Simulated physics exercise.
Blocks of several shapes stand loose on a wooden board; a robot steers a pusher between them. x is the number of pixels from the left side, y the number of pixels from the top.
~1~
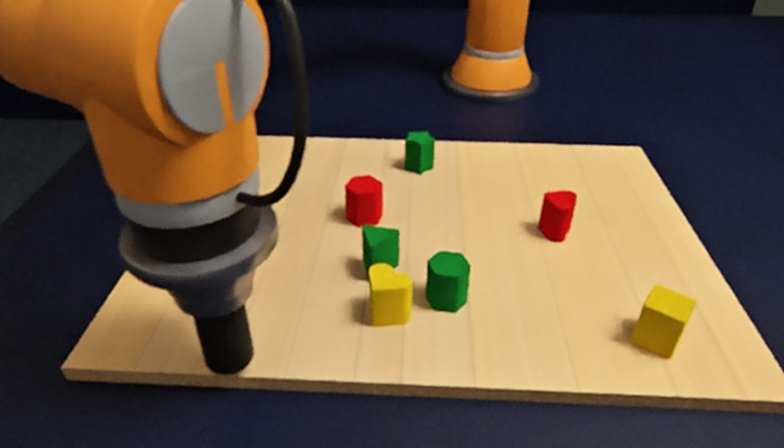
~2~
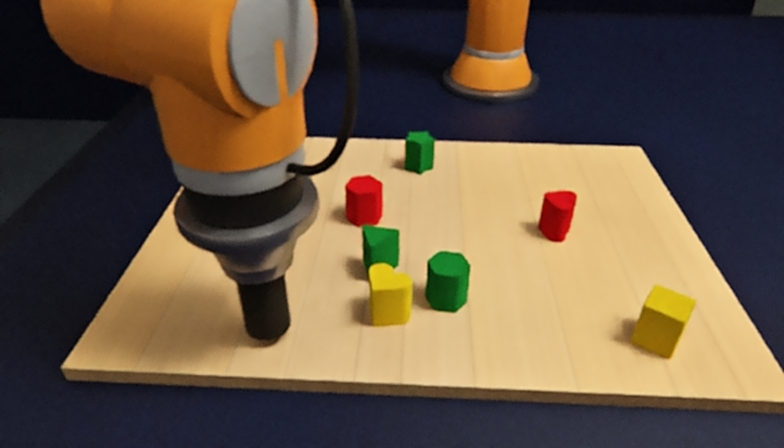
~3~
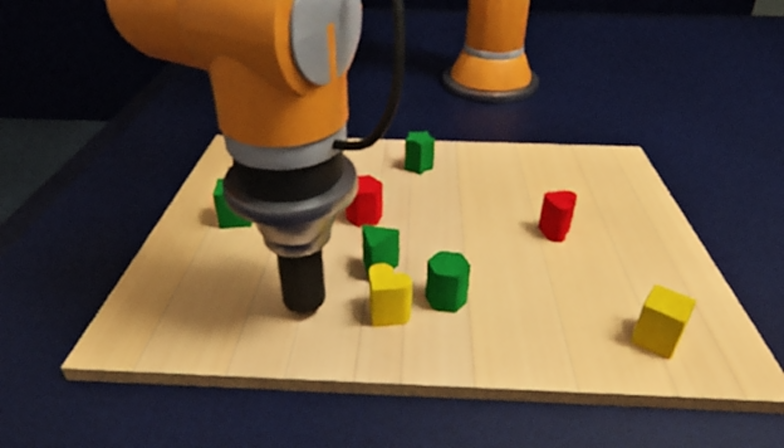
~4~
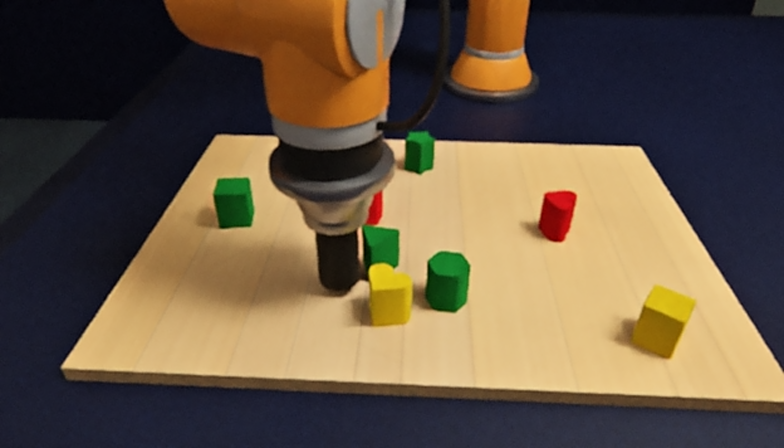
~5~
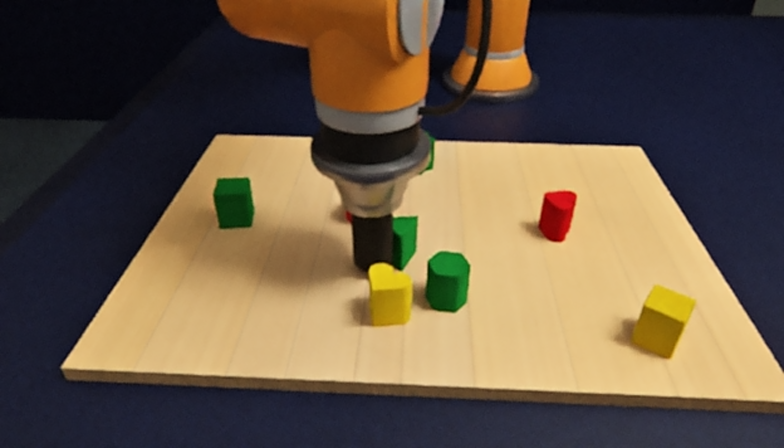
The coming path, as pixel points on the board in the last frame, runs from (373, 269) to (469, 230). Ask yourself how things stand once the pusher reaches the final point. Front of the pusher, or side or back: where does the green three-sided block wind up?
It sits in front of the pusher.
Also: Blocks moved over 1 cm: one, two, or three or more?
The push will move one block.
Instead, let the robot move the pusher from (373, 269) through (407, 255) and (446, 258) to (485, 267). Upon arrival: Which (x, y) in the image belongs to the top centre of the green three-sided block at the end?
Its top middle: (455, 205).
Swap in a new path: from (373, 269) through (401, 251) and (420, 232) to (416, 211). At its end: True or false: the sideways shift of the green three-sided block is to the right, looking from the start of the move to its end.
True.
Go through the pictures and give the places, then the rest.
The first picture shows pusher tip at (230, 357); block tops, yellow heart block at (388, 277); green three-sided block at (378, 233).
The second picture shows pusher at (268, 325); blocks unchanged.
The third picture shows pusher at (305, 299); blocks unchanged.
The fourth picture shows pusher at (340, 278); blocks unchanged.
The fifth picture shows pusher at (373, 260); yellow heart block at (388, 277); green three-sided block at (400, 223).
What follows on the original path. One third of the way, pusher at (408, 247); green three-sided block at (434, 210).
Two thirds of the way, pusher at (440, 234); green three-sided block at (466, 198).
At the end, pusher at (470, 222); yellow heart block in place; green three-sided block at (496, 187).
